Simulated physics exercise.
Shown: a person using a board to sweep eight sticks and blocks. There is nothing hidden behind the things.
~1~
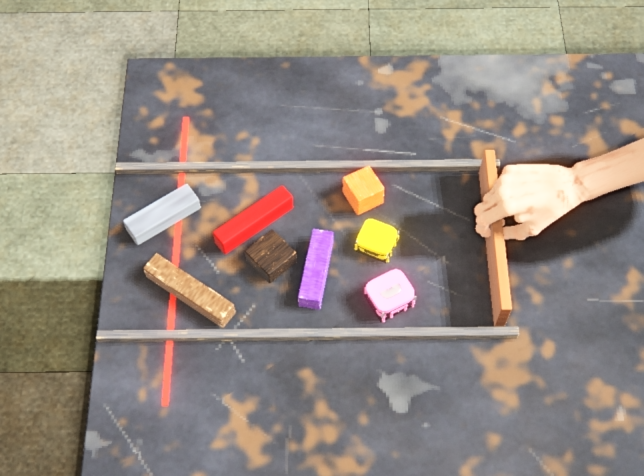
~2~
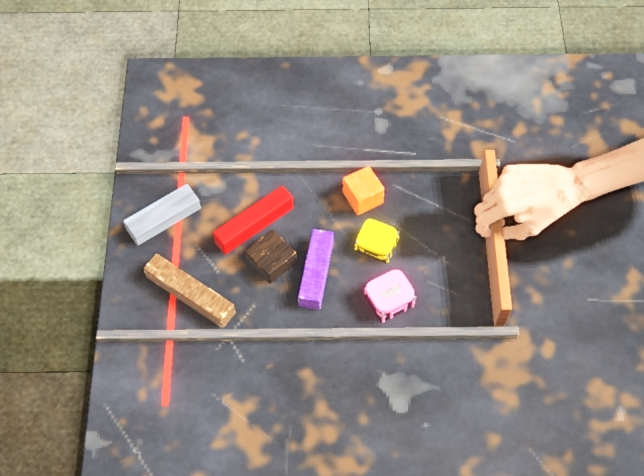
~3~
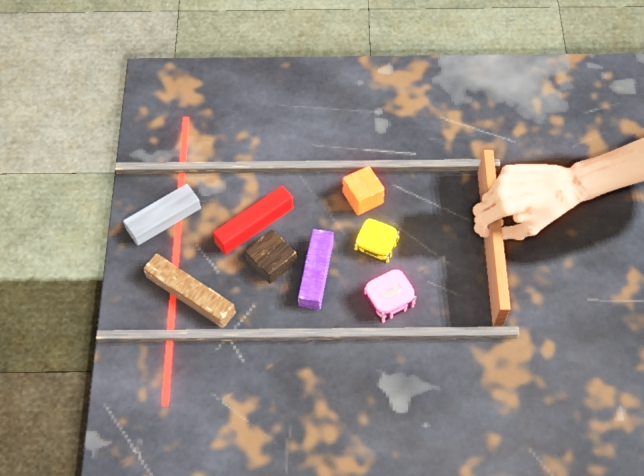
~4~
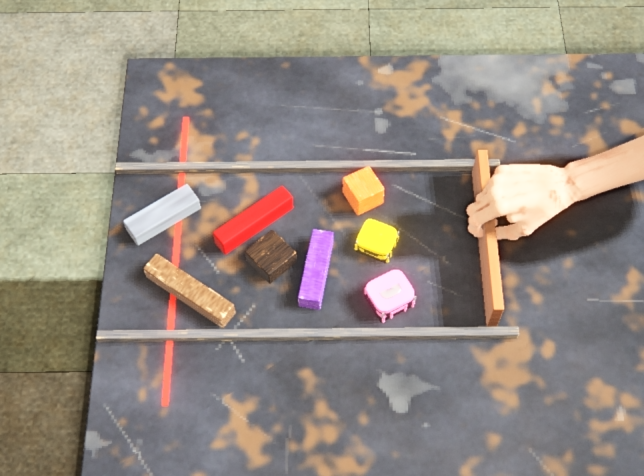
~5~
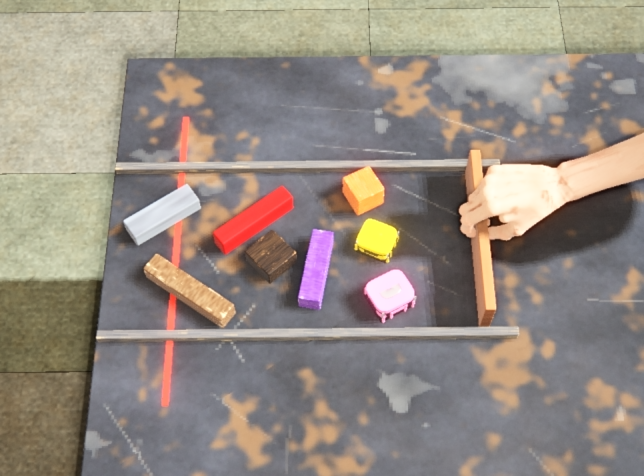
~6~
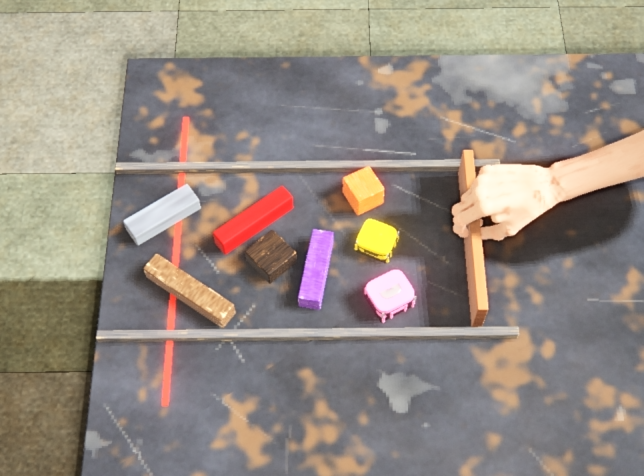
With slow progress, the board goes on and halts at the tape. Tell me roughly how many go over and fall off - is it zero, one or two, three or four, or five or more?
Expect a tiny handful, one or two, to go down.
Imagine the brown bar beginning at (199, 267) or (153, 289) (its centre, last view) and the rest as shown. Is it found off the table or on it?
Trial 1: Off; trial 2: Off.
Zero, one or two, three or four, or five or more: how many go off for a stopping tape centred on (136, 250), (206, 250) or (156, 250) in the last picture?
The counts for the three tapes are 5 or more, none at all and either three or four.
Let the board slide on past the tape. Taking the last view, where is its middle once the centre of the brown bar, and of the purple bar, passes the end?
Estimated middle: (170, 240), and (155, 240) for the other.
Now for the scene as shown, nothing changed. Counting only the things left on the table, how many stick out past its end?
The overhang total is 3.
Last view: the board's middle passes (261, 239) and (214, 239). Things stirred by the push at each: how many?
Counts: 7 and 8.
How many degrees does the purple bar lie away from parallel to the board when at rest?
It measures close to 5 degrees.
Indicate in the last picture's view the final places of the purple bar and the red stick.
The purple bar stops around (125, 264); the red stick around (111, 224).
Early on, none off yet; grey stick at rest near (162, 215); brown bar at rest near (189, 291); red stick at rest near (254, 220).
Finally, the number that fall off is one or two; lost, black block.
